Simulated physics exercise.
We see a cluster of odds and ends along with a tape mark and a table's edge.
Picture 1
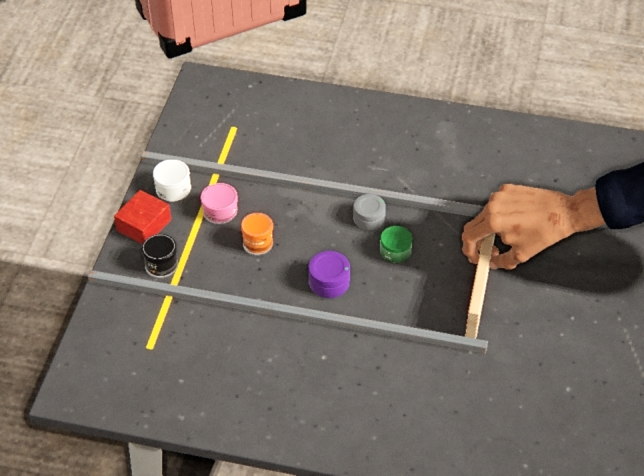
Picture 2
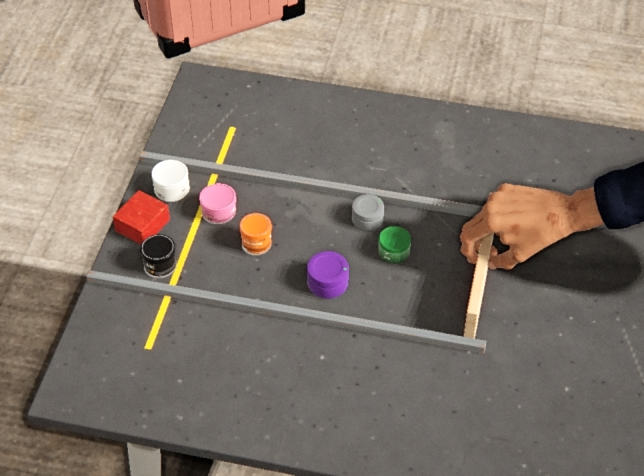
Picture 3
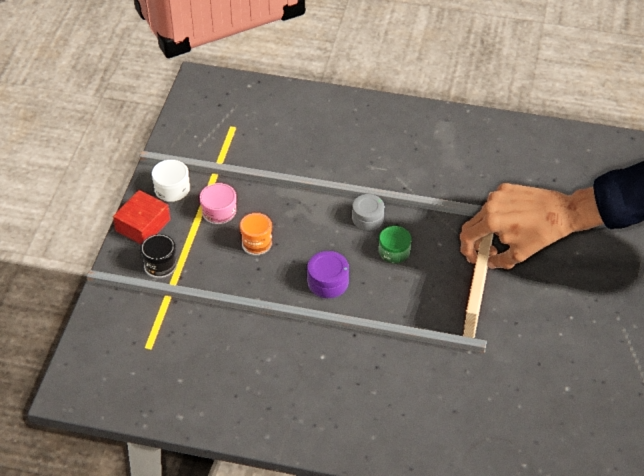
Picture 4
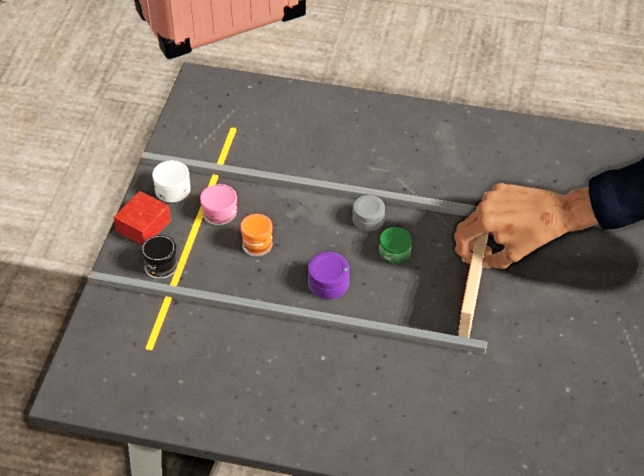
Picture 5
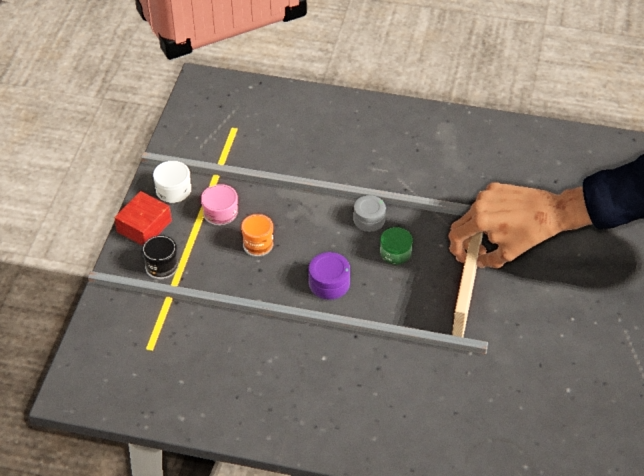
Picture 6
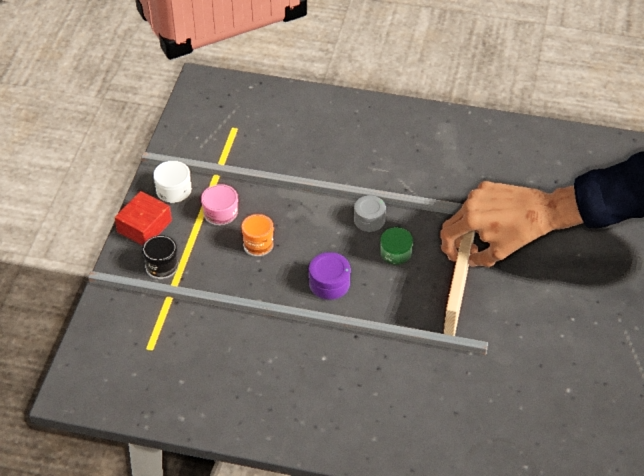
A hand slides a wooden board slightly left between two rails toward several small coloured tubs.
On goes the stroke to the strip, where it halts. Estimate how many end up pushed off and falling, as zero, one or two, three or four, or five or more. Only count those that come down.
Zero end up falling off.
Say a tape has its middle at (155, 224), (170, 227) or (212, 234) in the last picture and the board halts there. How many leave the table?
You'd get 4, then 1, then 0.
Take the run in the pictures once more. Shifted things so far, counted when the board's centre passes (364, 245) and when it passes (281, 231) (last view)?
Up to then 2, and up to the other point 4.
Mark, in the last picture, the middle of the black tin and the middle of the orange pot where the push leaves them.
Final centres, in order: Near (127, 256), near (179, 223).
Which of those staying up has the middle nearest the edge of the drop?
The white tub is the one.
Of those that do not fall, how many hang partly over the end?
Result: 1.
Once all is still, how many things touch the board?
It touches 4.
A little later, none off yet; red block at rest near (143, 219); white tub at rest near (173, 182); black tin at rest near (161, 258).
When it is over, the number that fall off is zero.
